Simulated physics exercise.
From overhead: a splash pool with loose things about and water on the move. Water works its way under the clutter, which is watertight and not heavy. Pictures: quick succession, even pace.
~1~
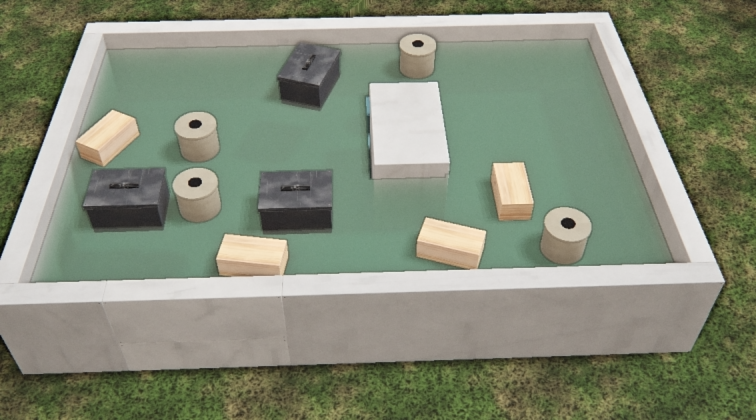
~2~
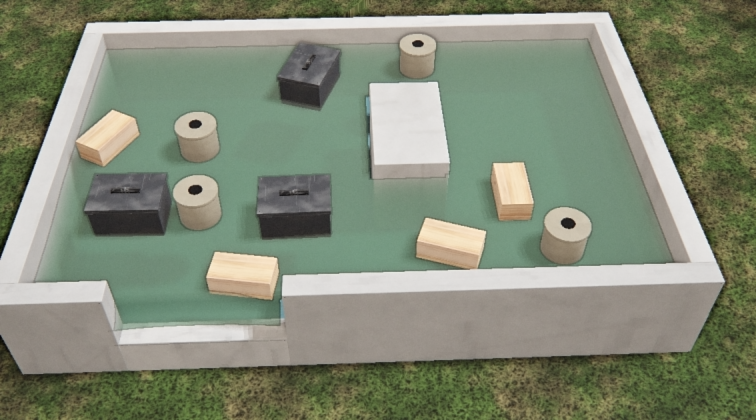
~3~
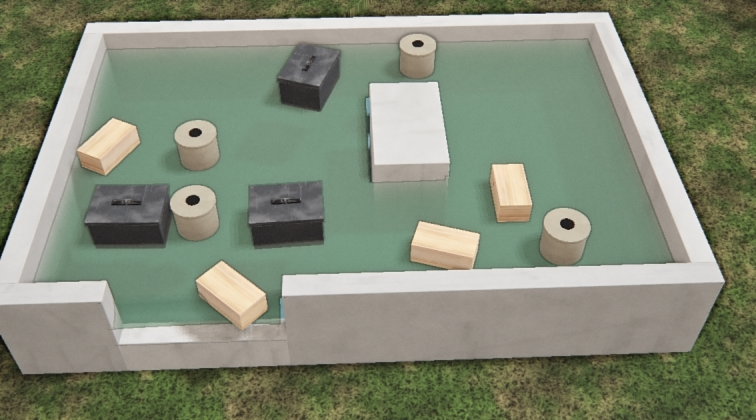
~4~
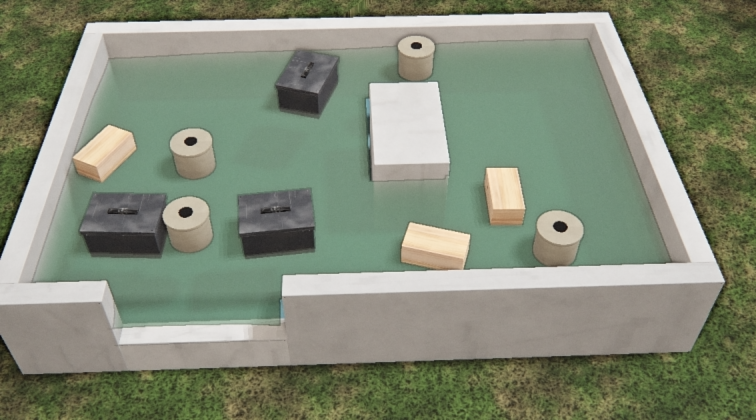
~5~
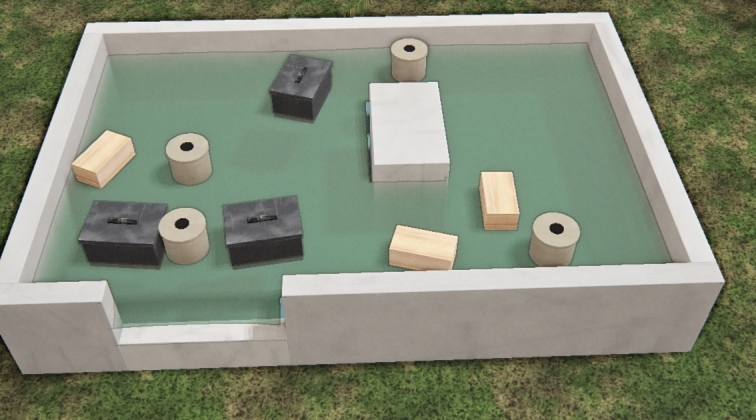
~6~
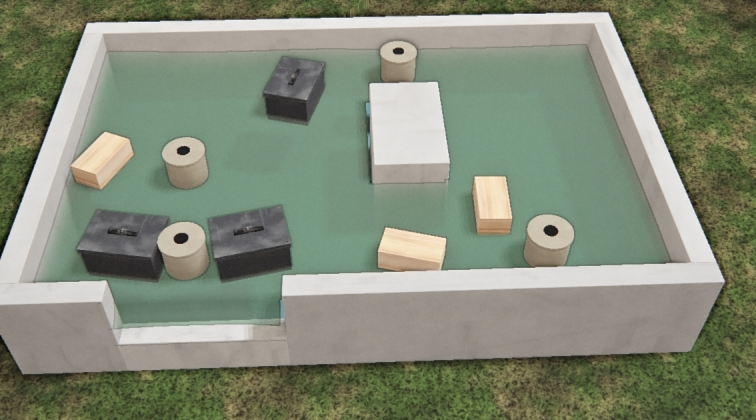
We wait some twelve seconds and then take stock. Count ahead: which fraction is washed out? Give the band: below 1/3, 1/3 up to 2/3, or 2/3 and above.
In the middle third.
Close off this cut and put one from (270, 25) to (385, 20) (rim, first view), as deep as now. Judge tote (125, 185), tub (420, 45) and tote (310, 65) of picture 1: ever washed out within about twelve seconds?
Taking them as listed: Never leaves, exits, exits.
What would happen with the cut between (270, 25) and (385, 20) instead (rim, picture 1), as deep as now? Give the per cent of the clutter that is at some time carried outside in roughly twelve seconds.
Share reached: 20 %.
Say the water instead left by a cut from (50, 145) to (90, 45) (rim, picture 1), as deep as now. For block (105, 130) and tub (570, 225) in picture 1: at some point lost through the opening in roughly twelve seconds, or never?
One after the other: Escapes, never escapes.
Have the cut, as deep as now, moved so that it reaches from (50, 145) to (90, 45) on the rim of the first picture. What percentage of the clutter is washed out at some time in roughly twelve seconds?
Result: 10 per cent.
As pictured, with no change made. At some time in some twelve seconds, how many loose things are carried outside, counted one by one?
The total is 4.
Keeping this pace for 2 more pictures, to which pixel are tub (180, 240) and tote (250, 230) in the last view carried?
Look around pixels (168, 276) and (231, 258).
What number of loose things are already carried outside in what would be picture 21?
That makes 4.
A moment on, 1 of 11 are out; 10 afloat.
Next, 4 of 11 are out; 7 afloat.
Later, 4 of 11 are out; 7 afloat.
In the end, 4 of 11 are out; 7 afloat.
